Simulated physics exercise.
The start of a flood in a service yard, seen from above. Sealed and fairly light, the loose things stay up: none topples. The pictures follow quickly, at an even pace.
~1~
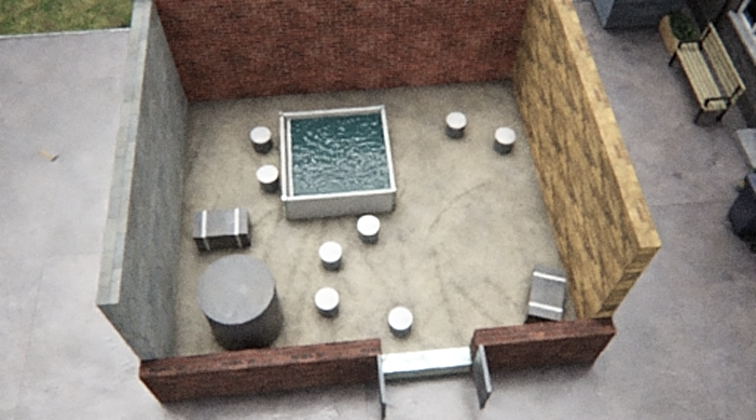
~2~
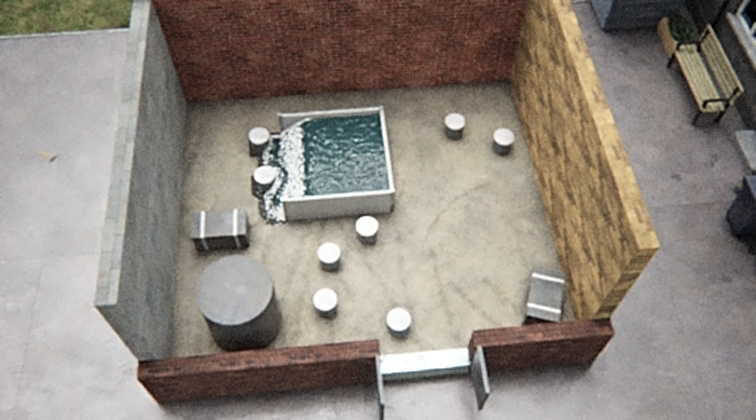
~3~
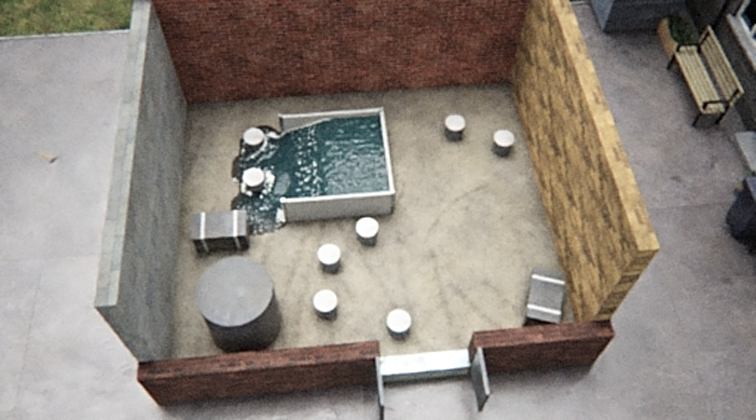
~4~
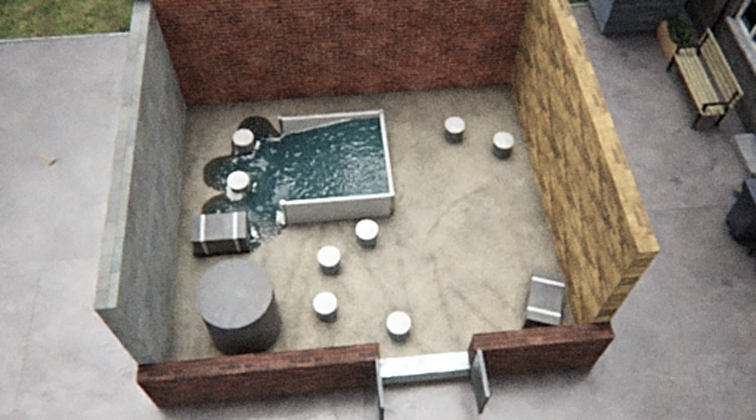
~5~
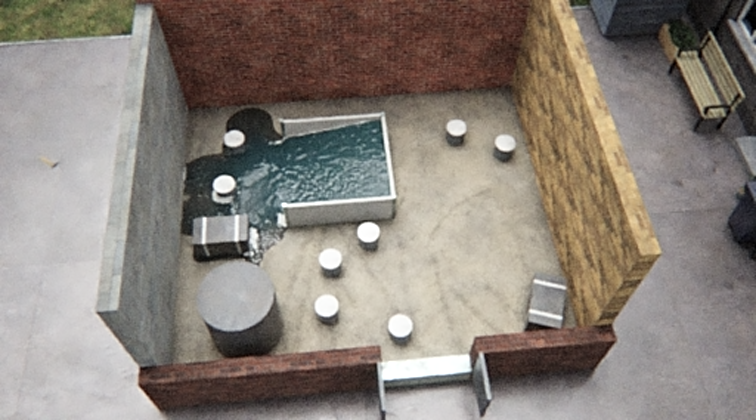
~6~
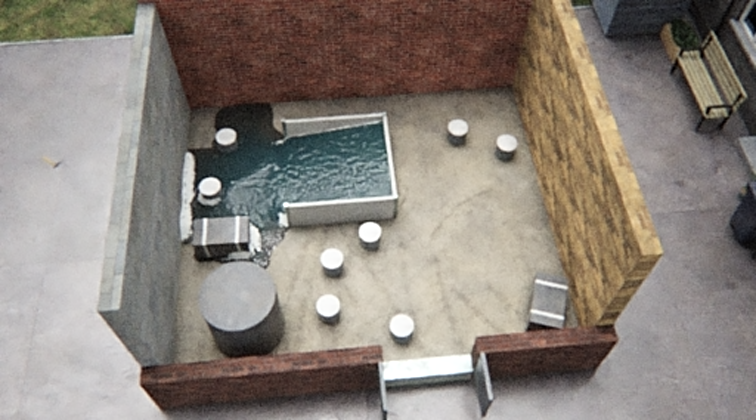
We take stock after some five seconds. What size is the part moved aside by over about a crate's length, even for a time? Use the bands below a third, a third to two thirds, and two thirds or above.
It falls below a third.
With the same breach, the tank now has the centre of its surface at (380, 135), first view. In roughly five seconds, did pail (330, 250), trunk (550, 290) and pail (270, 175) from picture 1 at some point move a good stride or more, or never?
Object by object, in turn: Lingered near its place, lingered near its place, travelled a good distance.
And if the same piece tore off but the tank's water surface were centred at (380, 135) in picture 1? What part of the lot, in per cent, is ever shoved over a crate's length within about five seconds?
About 30 %.
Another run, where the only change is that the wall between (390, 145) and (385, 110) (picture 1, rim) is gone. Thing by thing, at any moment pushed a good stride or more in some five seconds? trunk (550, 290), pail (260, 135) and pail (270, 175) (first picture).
Listed in turn, ends up that far off, never travels that far, never travels that far.
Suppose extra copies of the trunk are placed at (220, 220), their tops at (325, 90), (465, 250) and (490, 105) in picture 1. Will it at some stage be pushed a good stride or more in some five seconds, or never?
Result by item: Gets dislodged / stays where it is / stays where it is.
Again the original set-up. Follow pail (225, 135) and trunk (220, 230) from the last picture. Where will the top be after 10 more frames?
The first top is near (232, 96) and the second near (199, 276).
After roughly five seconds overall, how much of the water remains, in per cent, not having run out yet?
Roughly 100 in a hundred.
A moment on, 2 of 10 are well off their spots; 1 afloat.
Next, 3 of 10 are well off their spots; 2 afloat.
Later, 3 of 10 are well off their spots; 1 afloat.
In the end, 3 of 10 are well off their spots, and 3 have been at some point; 1 afloat.
